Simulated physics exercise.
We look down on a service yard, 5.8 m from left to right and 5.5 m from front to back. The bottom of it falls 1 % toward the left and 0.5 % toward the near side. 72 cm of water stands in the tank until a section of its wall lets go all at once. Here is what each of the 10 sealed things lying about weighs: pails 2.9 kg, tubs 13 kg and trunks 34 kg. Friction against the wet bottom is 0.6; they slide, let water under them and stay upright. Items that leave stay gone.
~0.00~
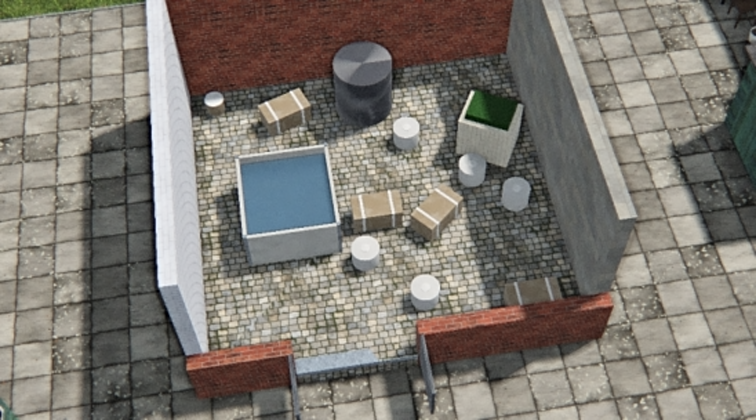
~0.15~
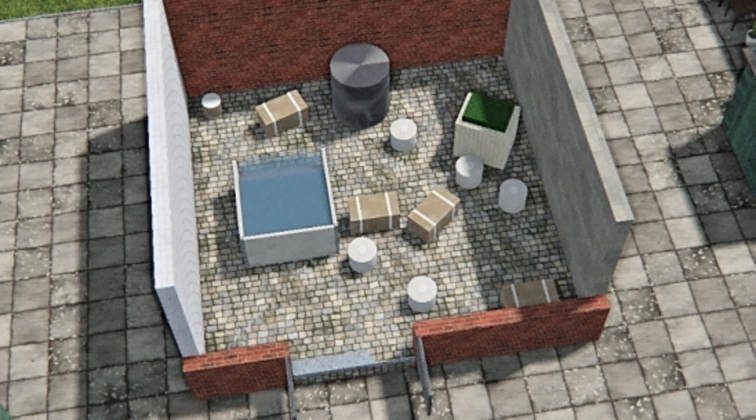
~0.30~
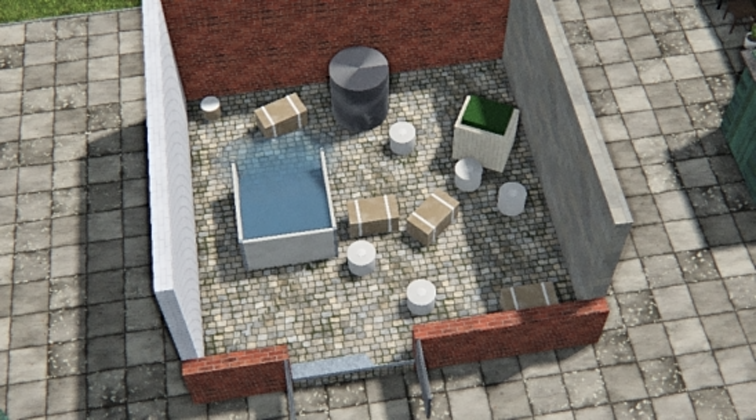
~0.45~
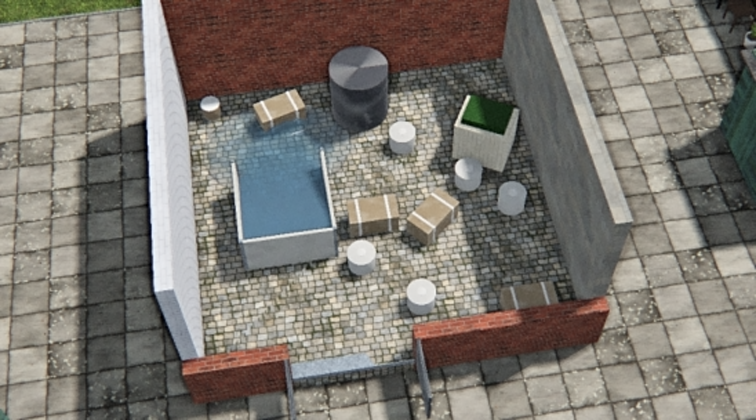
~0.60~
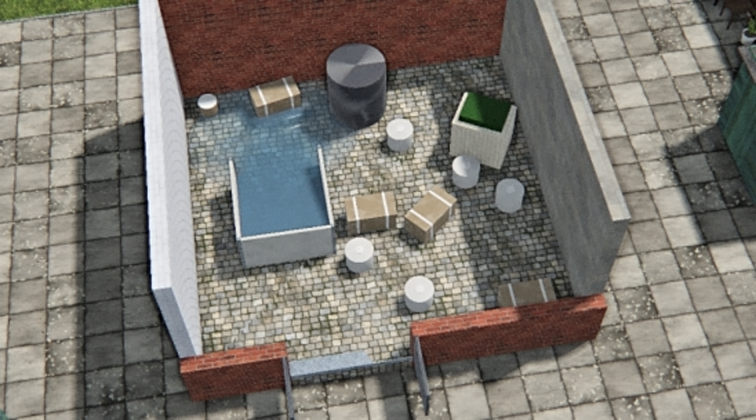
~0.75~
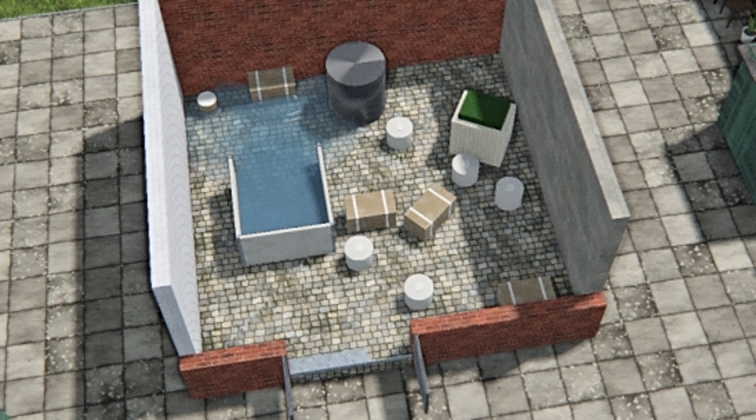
To begin with, a square pool of water sits inside a walled, cobbled yard scattered with wooden boxes and pale cylinders. Water then spreads out from the pool's far side across the cobbles, and the box behind it slides back toward the brick wall while the other objects stay put.
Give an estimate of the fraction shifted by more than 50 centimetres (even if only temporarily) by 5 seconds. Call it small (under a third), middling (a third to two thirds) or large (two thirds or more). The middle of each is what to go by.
Small, under a third.
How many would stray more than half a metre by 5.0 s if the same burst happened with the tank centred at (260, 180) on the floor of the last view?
The count would be 2.
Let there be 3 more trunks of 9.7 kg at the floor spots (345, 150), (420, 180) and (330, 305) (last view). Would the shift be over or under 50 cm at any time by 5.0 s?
Result, one by one: Exceeded, not exceeded and not exceeded.
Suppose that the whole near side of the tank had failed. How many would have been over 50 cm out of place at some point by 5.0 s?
The count would be 1.
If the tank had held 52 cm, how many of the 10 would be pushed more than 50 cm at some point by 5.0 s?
In that case the number is 2.
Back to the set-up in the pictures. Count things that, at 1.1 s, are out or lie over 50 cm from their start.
Tally: 1.
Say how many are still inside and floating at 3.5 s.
At that moment 2.
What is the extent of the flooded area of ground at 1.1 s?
About 8.0 m2.
After 1.1 s 1 of 10 are over 50 cm from their spots; 1 afloat.
After 2.2 s 1 of 10 are over 50 cm from their spots; 2 afloat.
After 3.5 s 1 of 10 are over 50 cm from their spots; 2 afloat.
After 5.0 s 2 of 10 are over 50 cm from their spots, and 2 have been at some point; 2 afloat.
